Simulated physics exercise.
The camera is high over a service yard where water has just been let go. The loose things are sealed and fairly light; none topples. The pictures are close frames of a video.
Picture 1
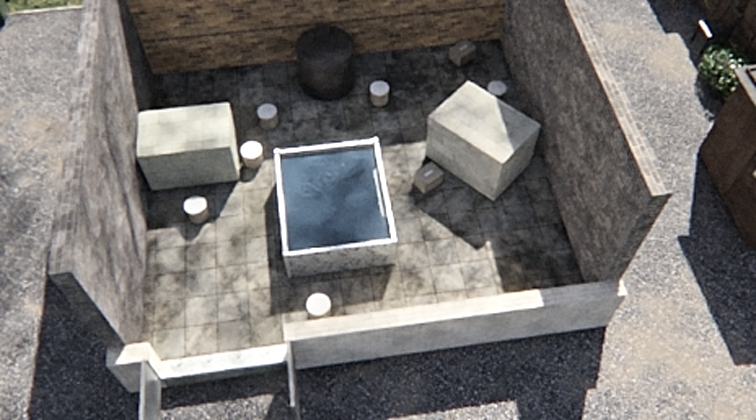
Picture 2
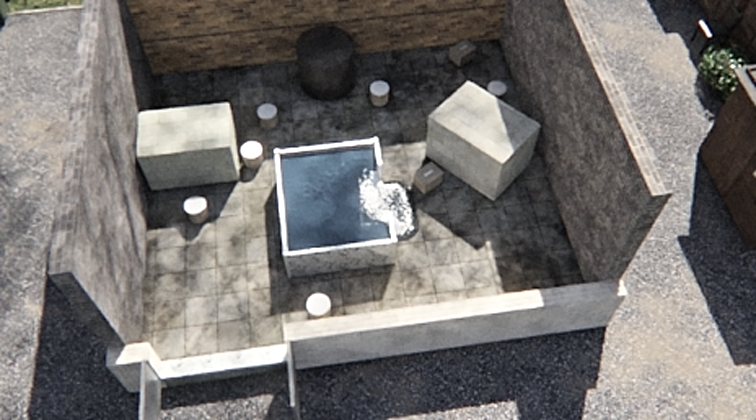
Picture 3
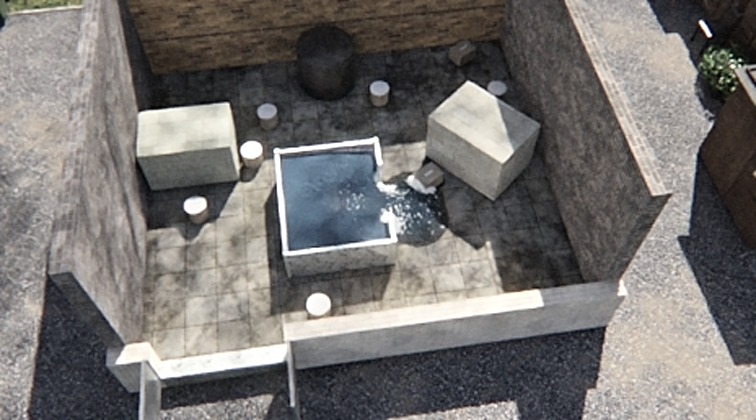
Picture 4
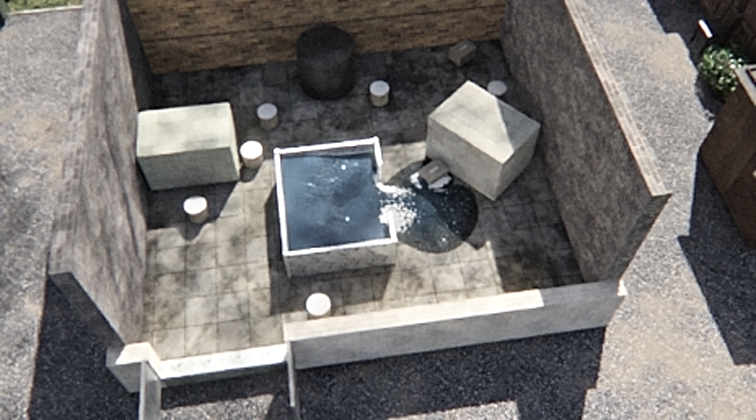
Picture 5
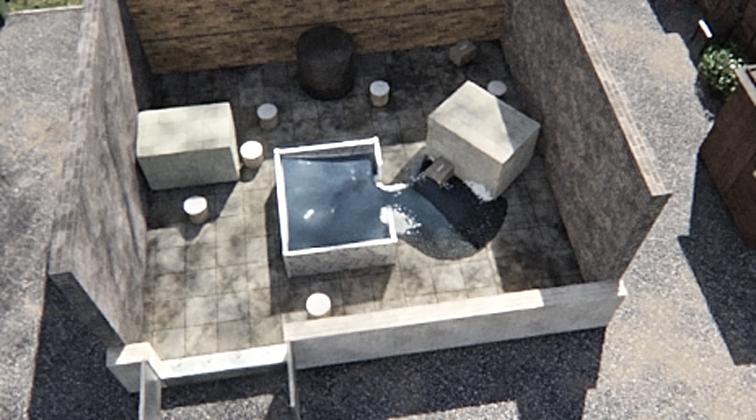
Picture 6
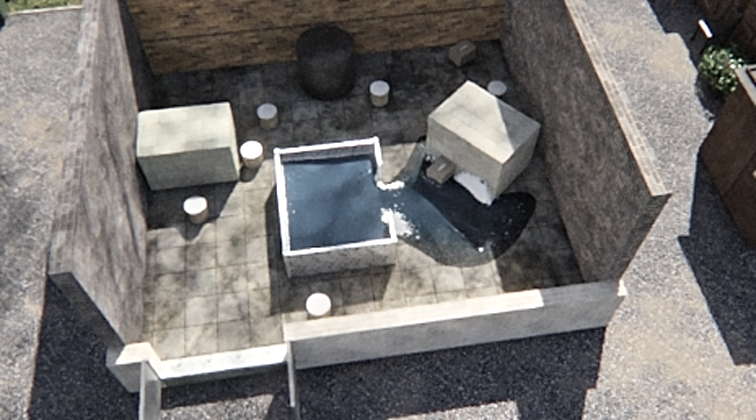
Water bursts from the right side of a square tank and spreads across the paved yard.
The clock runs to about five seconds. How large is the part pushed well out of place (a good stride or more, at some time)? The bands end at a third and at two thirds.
It is between one and two thirds.
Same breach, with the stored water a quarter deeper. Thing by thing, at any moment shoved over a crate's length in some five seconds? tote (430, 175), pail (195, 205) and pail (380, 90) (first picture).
As listed: Swept aside, not that far, moved that far.
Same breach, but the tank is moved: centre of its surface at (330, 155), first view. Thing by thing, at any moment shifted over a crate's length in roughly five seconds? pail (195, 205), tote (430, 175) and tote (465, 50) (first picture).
In turn: No, that far or more, shifted that much.
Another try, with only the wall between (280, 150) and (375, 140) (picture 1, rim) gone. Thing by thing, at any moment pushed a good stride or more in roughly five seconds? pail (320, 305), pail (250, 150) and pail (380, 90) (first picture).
In turn: Short of that, never so far, shifted that much.
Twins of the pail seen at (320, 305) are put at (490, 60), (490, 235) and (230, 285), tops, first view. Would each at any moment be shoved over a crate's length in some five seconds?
One after the other: Not that far, yes, shifted that much.
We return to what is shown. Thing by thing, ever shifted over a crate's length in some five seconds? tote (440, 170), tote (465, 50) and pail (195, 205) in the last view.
In turn: Moved that far, no, never so far.
A moment on, 0 of 8 are well off their spots; 1 afloat.
Next, 1 of 8 are well off their spots; 0 afloat.
Later, 2 of 8 are well off their spots; 1 afloat.
In the end, 3 of 8 are well off their spots, and 3 have been at some point; 2 afloat.
